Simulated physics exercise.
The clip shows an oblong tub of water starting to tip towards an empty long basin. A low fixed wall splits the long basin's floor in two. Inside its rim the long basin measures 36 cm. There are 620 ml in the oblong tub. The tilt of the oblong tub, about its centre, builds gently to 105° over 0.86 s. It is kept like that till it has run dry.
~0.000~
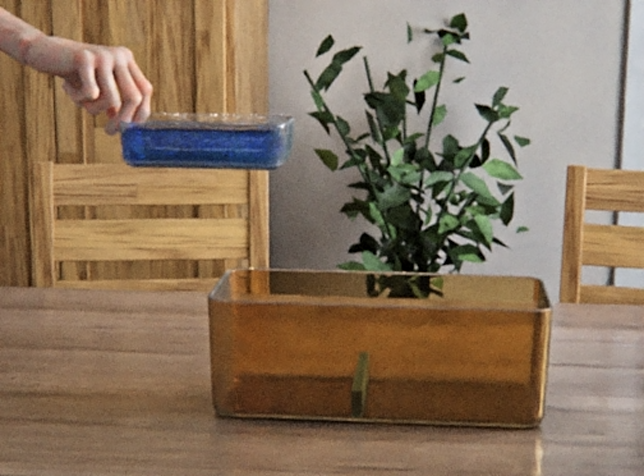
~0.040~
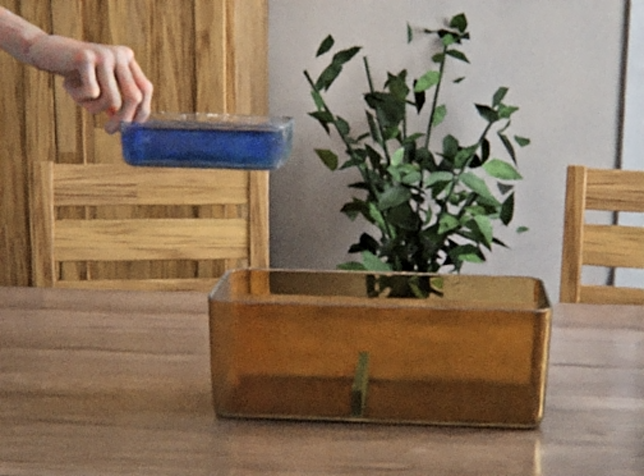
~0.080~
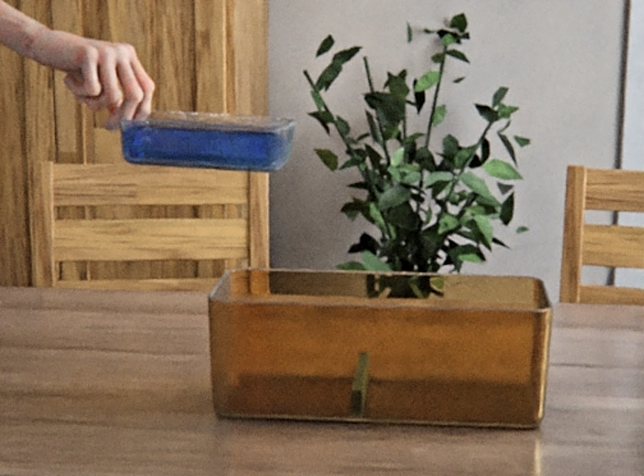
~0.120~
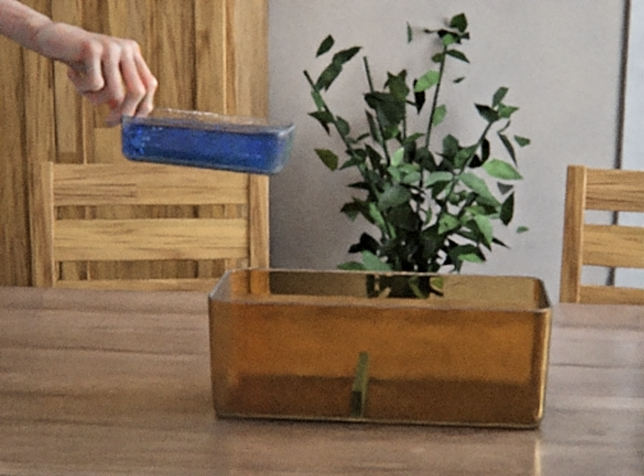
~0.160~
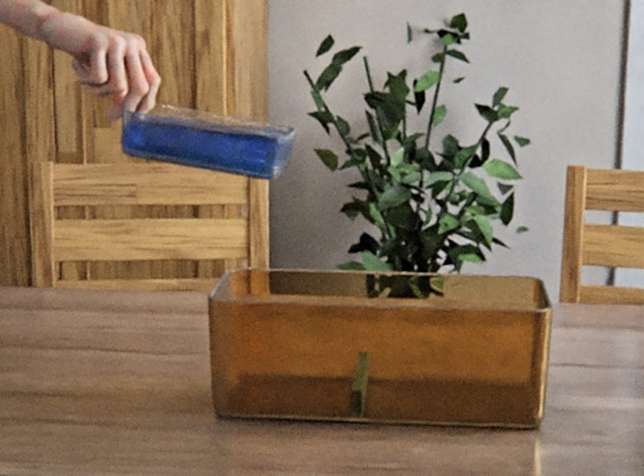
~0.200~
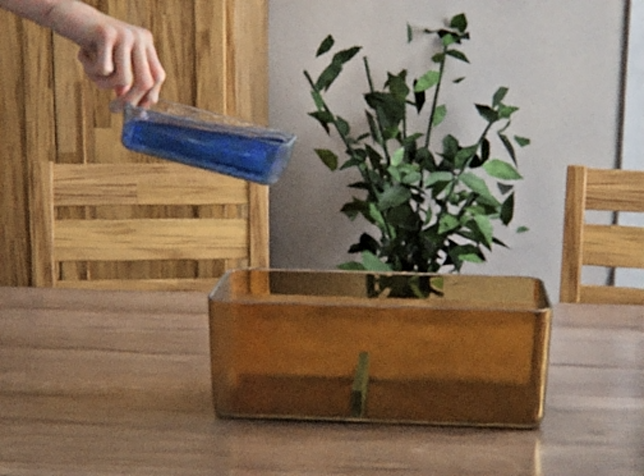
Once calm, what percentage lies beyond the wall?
Roughly 48 per cent is past the wall.
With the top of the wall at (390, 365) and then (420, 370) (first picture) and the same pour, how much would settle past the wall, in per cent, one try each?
First 5, then 15 per cent.
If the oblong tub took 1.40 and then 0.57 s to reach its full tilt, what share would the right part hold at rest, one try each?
First 50, then 25 per cent.
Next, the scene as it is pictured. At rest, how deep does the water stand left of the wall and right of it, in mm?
Left about 12 mm, right about 10 mm.
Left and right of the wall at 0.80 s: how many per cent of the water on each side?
Some 42 per cent left and 50 right.
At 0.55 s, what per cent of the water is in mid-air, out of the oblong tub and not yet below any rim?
Some 60 per cent.
After 0.55 s the tilt is 74° and 11 per cent is still to pour, 17 is left of the wall and 13 right of it.
After 0.80 s the tilt is 104° and 0 per cent is still to pour, 42 is left of the wall and 49 right of it.
After 1.07 s the tilt is 105° and 0 per cent is still to pour, 43 is left of the wall and 49 right of it.
After 1.36 s the tilt is 105° and 0 per cent is still to pour, 43 is left of the wall and 49 right of it.
In the end 43 per cent lies left of the wall, 48 right of it and 8 outside.
